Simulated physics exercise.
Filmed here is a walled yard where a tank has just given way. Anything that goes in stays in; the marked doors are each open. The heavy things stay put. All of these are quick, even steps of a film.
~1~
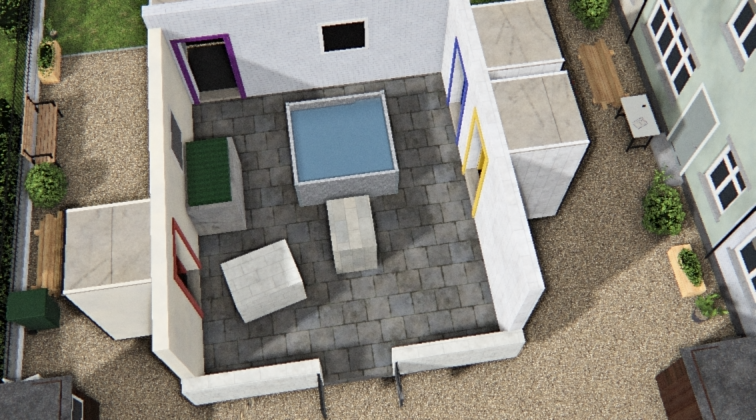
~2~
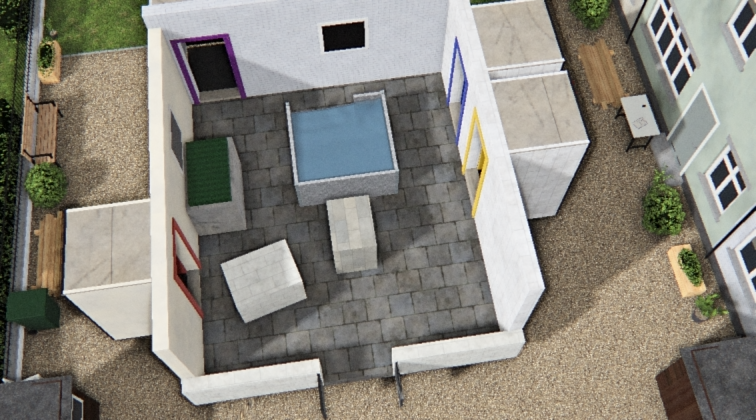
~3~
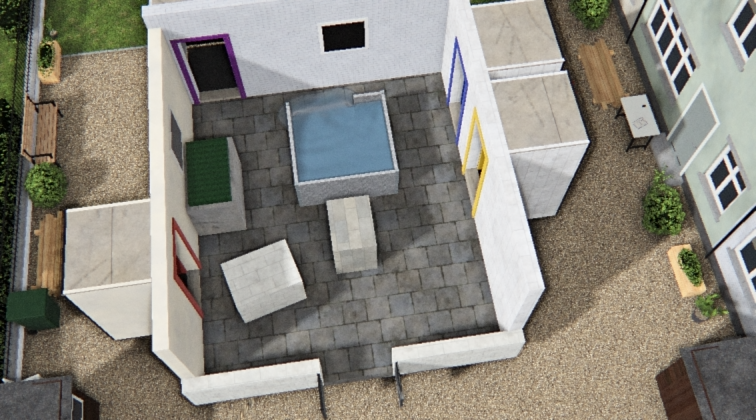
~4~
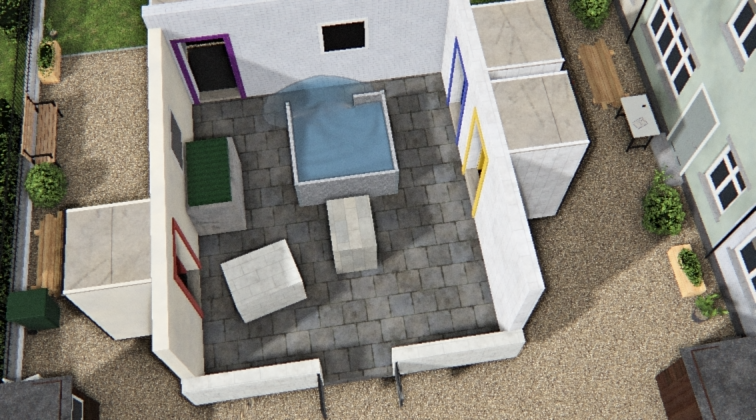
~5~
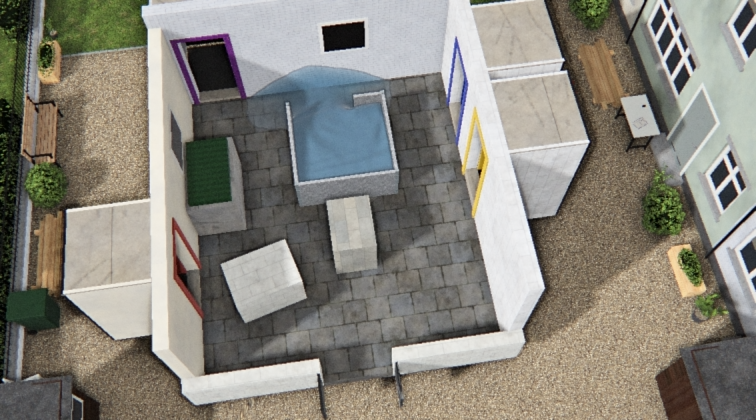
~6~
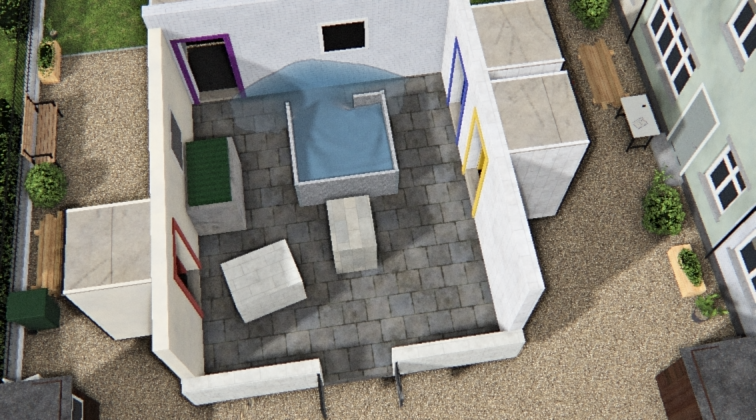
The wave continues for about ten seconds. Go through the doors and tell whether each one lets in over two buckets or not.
Red door: Over two buckets; yellow door: Two buckets or fewer; blue door: Over two buckets; purple door: Over two buckets.
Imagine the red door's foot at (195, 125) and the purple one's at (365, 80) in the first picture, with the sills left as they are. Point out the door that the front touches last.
The yellow door.
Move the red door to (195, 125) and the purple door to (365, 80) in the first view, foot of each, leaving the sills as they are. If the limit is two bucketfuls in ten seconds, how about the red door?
Well, red tops the mark in the end.
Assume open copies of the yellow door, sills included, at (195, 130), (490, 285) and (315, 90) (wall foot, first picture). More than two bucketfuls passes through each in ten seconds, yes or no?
The first new doorway tops it, the second comes up short, the third tops it.
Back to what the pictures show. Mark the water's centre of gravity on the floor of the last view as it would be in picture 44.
Close to pixel (331, 182).
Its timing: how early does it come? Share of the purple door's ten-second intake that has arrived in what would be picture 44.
Approximately 80 in a hundred, I reckon.
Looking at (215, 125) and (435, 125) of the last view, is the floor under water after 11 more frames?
Result, in the order given: Wetted / wetted.
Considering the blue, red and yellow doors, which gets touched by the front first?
That would be the blue-painted one.
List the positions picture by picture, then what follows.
In the first frame, still water in the water tank at (341, 139).
In the second frame, the front is at a hidden place, out from the gap on the water tank's far side.
In the third frame, water pours out on the water tank's far side and has run to (349, 93).
In the fourth frame, the front is at (272, 96), out from the gap on the water tank's far side.
In the fifth frame, water pours out on the water tank's far side and has run to (250, 98).
In the sixth frame, water pours out on the water tank's far side and has run to (231, 101).
A moment on, water covers 25 % of the floor; the red door not reached, the yellow door not reached, the blue door wet at the sill, nothing in, the purple door under two buckets in.
Next, water covers 30 % of the floor; the red door wet at the sill, nothing in, the yellow door wet at the sill, nothing in, the blue door over two buckets in, the purple door over two buckets in.
Then, water covers 65 % of the floor; the red door wet at the sill, nothing in, the yellow door wet at the sill, nothing in, the blue door over two buckets in, the purple door far over two buckets in.
Later, water covers 90 % of the floor; the red door under two buckets in, the yellow door wet at the sill, nothing in, the blue door far over two buckets in, the purple door far over two buckets in.
In the end, water covers 95 % of the floor; the red door over two buckets in, the yellow door wet at the sill, nothing in, the blue door far over two buckets in, the purple door far over two buckets in.
